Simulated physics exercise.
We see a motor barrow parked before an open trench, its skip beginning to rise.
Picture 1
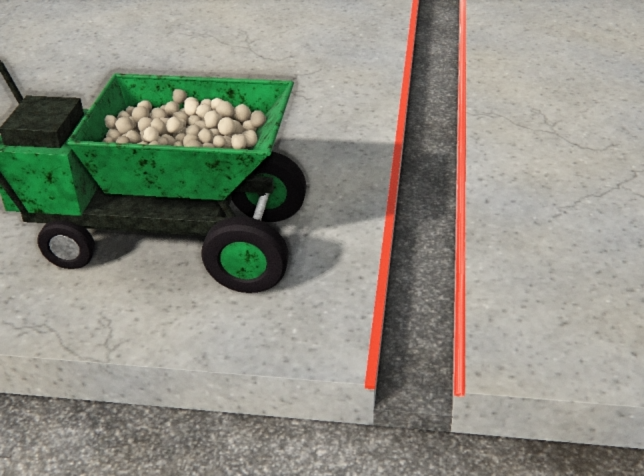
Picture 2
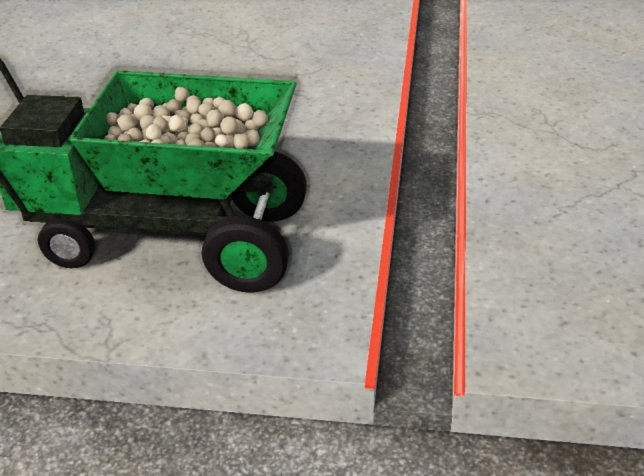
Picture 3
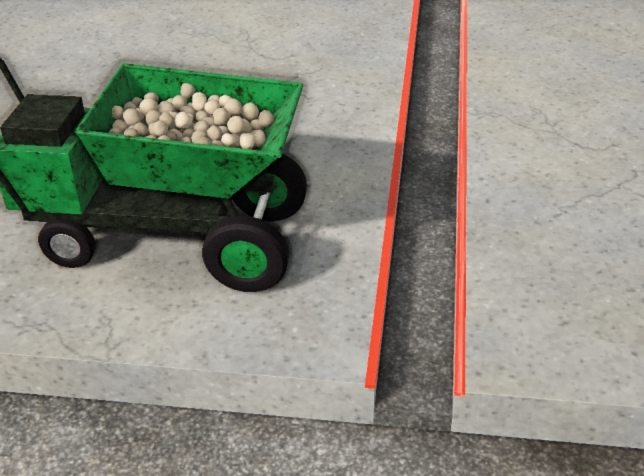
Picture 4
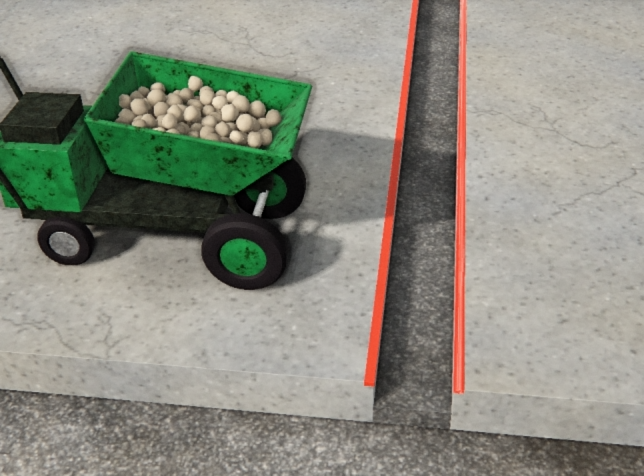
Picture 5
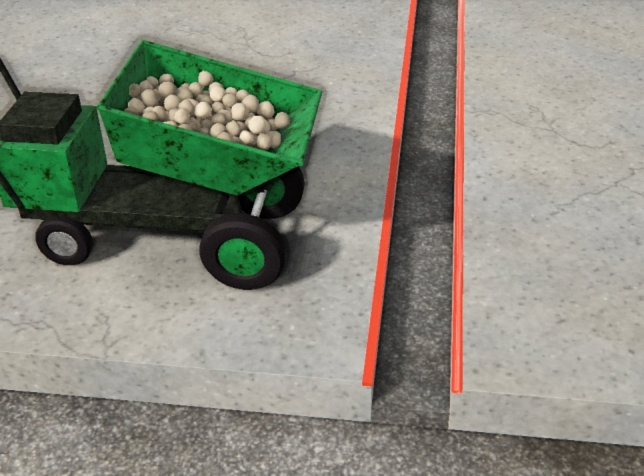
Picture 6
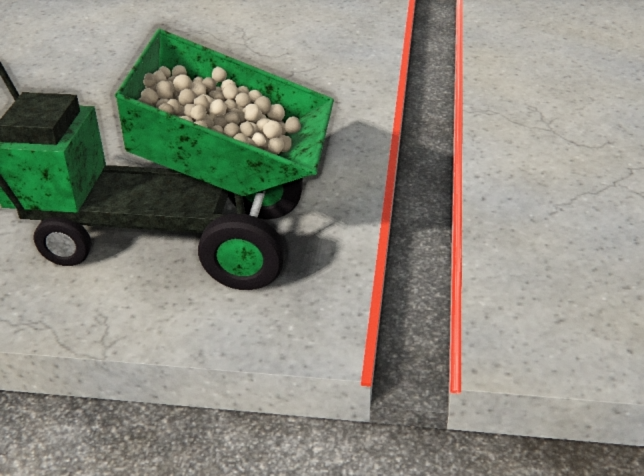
A green motor barrow loaded with pale, round pebbles stood on a concrete slab to the left of a red-edged trench, and its skip slowly rose at the back, tilting toward the right.
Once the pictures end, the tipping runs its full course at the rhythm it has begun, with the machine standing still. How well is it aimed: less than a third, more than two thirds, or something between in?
The trench takes more than two thirds.
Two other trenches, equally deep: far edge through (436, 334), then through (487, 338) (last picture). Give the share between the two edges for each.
Roughly 70 per cent, and 90 per cent.
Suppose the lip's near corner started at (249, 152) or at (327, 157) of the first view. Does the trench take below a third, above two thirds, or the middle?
The first try: Over two thirds. The second: One to two thirds.
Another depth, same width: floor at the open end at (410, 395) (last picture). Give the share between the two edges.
Close to 60 per cent.
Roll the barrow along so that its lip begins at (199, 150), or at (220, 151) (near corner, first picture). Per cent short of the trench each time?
In turn 50 and 30 in a hundred.
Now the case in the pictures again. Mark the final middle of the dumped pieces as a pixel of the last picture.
Near (418, 271).
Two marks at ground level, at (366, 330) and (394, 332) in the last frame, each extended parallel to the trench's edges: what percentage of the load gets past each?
First some 90, then 70 per cent.
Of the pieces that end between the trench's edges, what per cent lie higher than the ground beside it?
It comes to 25 per cent or so.
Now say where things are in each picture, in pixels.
In the first picture, lip of the skip (268, 153), level; top of the load (175, 125), river pebbles; first edge of the trench (376, 332); far edge (460, 339), the trench over half as wide as the skip, and about half as deep as wide.
In the second picture, lip of the skip (271, 154), tipped barely; top of the load (168, 124).
In the third picture, lip of the skip (279, 156), tipped barely; top of the load (174, 120).
In the fourth picture, lip of the skip (289, 157), tipped a little; top of the load (164, 128).
In the fifth picture, lip of the skip (300, 164), tipped clearly; top of the load (174, 103).
In the sixth picture, lip of the skip (314, 173), tipped clearly; top of the load (165, 107); first edge of the trench (372, 330); far edge (456, 336).
Just after the last frame, skip tipped steeply; every one in the skip.
A moment on, skip tipped right over; roughly two thirds in the skip; just a few short of the trench; roughly a quarter in or heaped over the trench; about a tenth falling.
Further on, skip tipped right over; about a tenth in the skip; just a few short of the trench; the larger part in or heaped over the trench; about a tenth beyond it.
When it is over, skip tipped right over; about a tenth in the skip; just a few short of the trench; the larger part in or heaped over the trench; about a tenth beyond it.
